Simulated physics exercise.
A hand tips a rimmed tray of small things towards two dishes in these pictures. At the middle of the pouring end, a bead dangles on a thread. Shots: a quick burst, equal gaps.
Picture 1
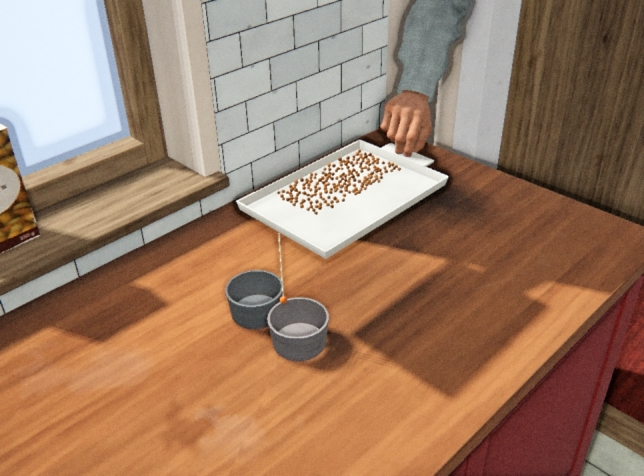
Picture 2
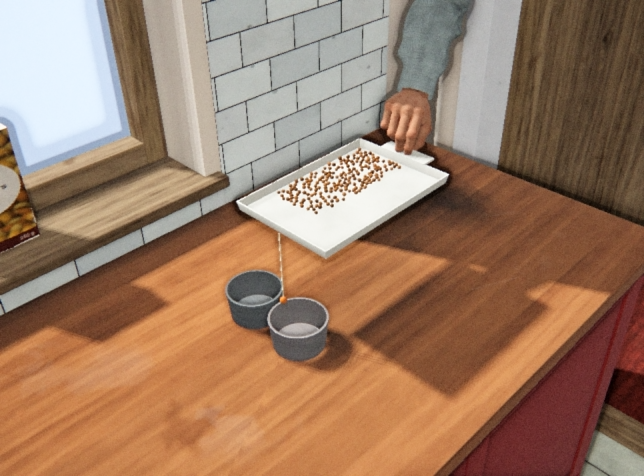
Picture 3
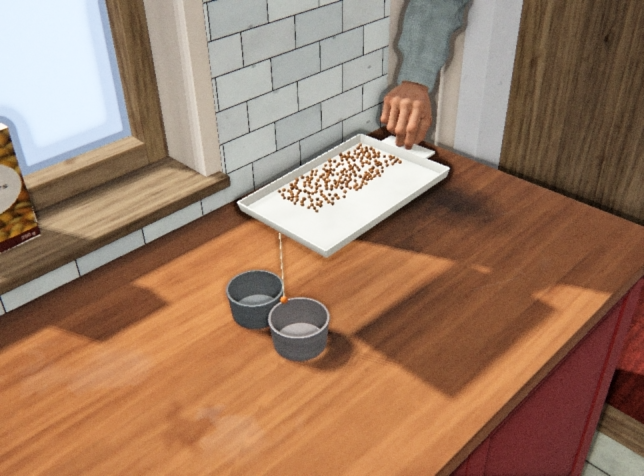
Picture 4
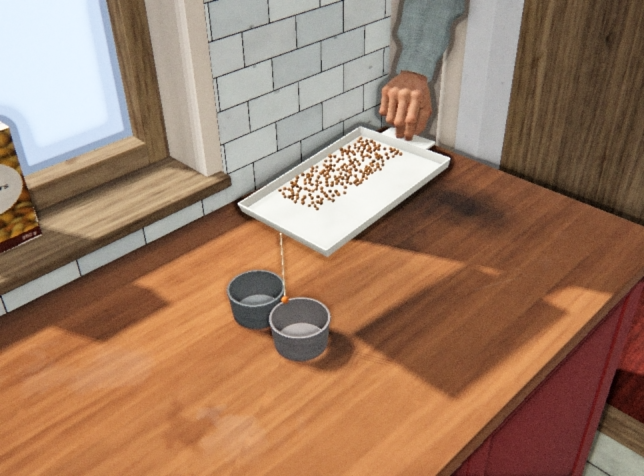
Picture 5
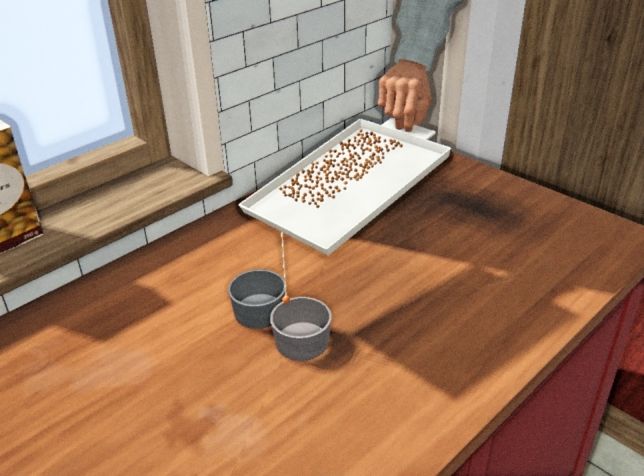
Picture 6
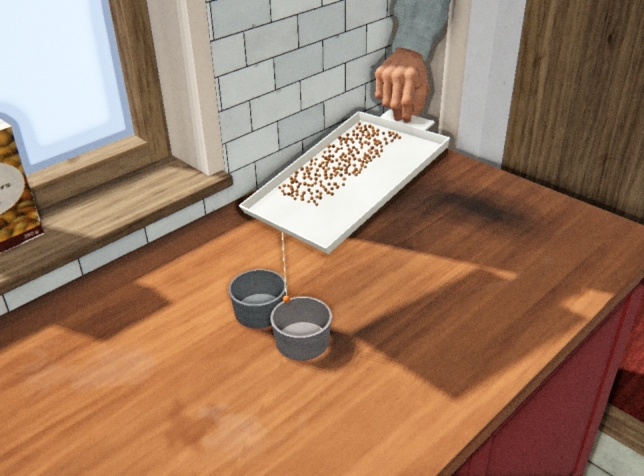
A hand slowly raises the handle end of a white tray holding small brown balls.
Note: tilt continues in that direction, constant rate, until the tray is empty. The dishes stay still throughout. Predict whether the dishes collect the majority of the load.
The dishes will manage to catch most of it.
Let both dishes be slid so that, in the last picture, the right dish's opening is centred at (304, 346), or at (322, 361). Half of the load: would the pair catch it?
A minority, then a minority.
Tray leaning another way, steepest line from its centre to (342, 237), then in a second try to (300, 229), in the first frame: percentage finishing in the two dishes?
In order, some 20 % and some 20 %.
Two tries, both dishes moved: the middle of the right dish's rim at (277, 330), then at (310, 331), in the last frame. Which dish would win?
It comes out as the one to the left in the first try and the one to the left in the second.
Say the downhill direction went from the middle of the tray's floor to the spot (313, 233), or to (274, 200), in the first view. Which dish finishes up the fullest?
Going by the two slopes in order, it's the right-side one and then the left-side one.
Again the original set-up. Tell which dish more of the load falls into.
Fuller at the end: The leftward one.
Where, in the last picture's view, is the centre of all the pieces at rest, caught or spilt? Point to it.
Somewhere around (254, 309) in the last picture.
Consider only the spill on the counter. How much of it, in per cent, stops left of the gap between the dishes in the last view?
About 100 %.
Just after the last frame, tray tipped steeply; almost all on the tray; just a few outside both; about a tenth in the air.
A moment on, tray tipped right over; roughly half on the tray; roughly a quarter in the left dish; about a tenth outside both; roughly a quarter in the air.
Further on, tray tipped past a quarter turn; the larger part in the left dish; roughly a quarter outside both.
When it is over, tray tipped past a quarter turn; not one in the right dish; the larger part in the left dish; roughly a quarter outside both.
